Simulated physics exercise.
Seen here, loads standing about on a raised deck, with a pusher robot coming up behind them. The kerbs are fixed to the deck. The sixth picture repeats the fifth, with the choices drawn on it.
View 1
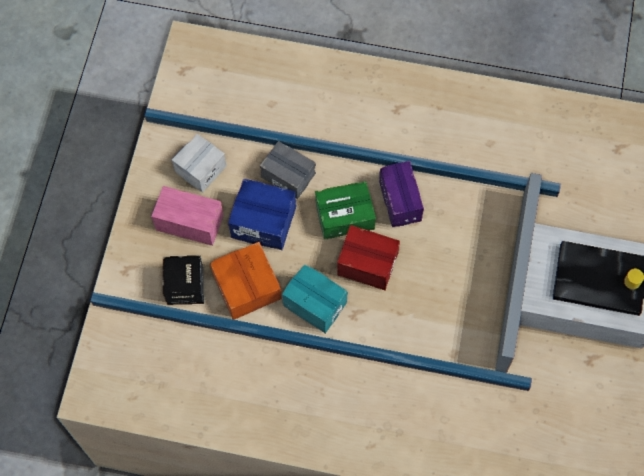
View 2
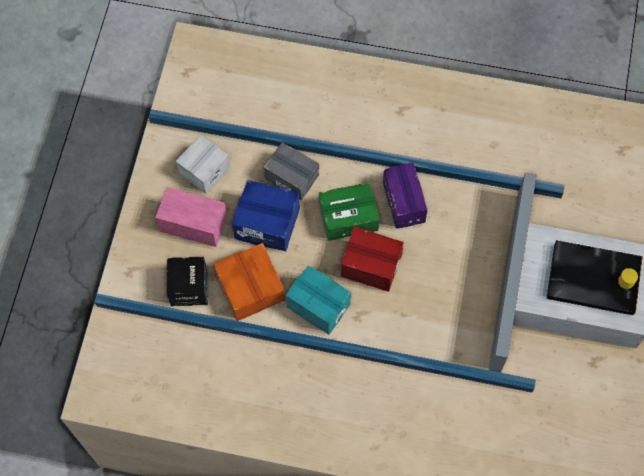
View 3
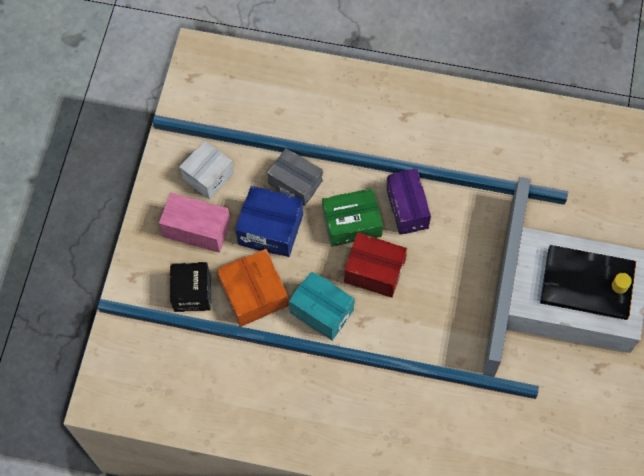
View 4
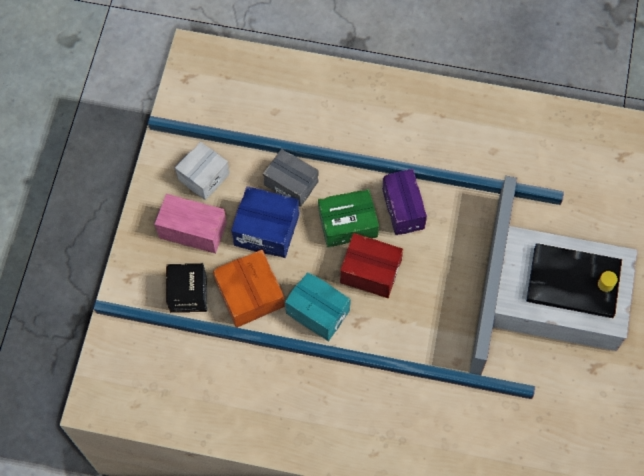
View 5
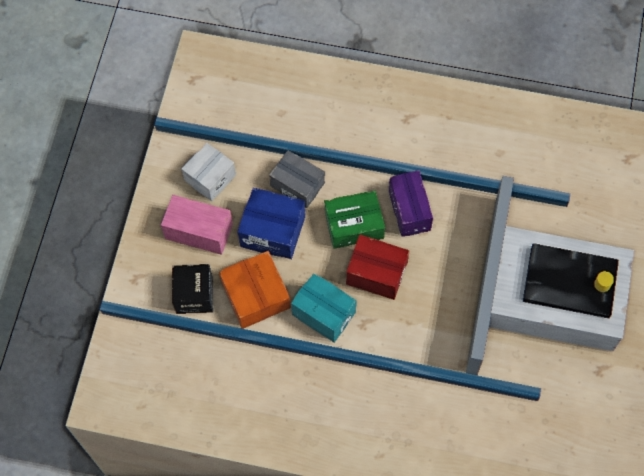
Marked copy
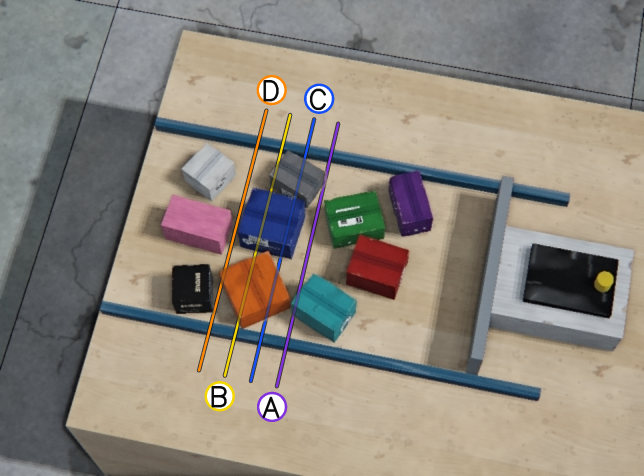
A pusher robot slides slowly left toward colourful boxes standing still on a wooden deck.
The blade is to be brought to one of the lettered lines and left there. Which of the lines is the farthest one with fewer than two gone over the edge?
B.
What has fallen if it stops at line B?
The pink crate goes over.
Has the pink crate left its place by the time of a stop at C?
By then, yes.
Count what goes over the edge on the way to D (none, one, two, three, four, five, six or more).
By then, two.
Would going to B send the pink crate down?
Yes.
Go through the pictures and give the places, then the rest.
In the first frame, white box (199, 163); purple box (401, 195); orange box (246, 281).
In the second frame, robot (588, 276); pink crate (192, 217).
In the third frame, robot (581, 280); red box (376, 265).
In the fourth frame, robot (568, 278); turquoise parcel (318, 307).
In the fifth frame, robot (564, 279); black box (193, 289); white box (209, 172); purple box (411, 204).
On the copy, A at (309, 249); B at (259, 240); C at (284, 245); D at (234, 235).
On B. First, robot (478, 262); purple box (396, 199); green box (348, 219).
Then, robot (392, 246); pink crate (159, 233); black box (178, 288).
Finally, robot (330, 234); pink crate over the edge; black box (119, 278); one fallen.
By contrast, A is within the limit but short; C is within the limit but short; D drops two.
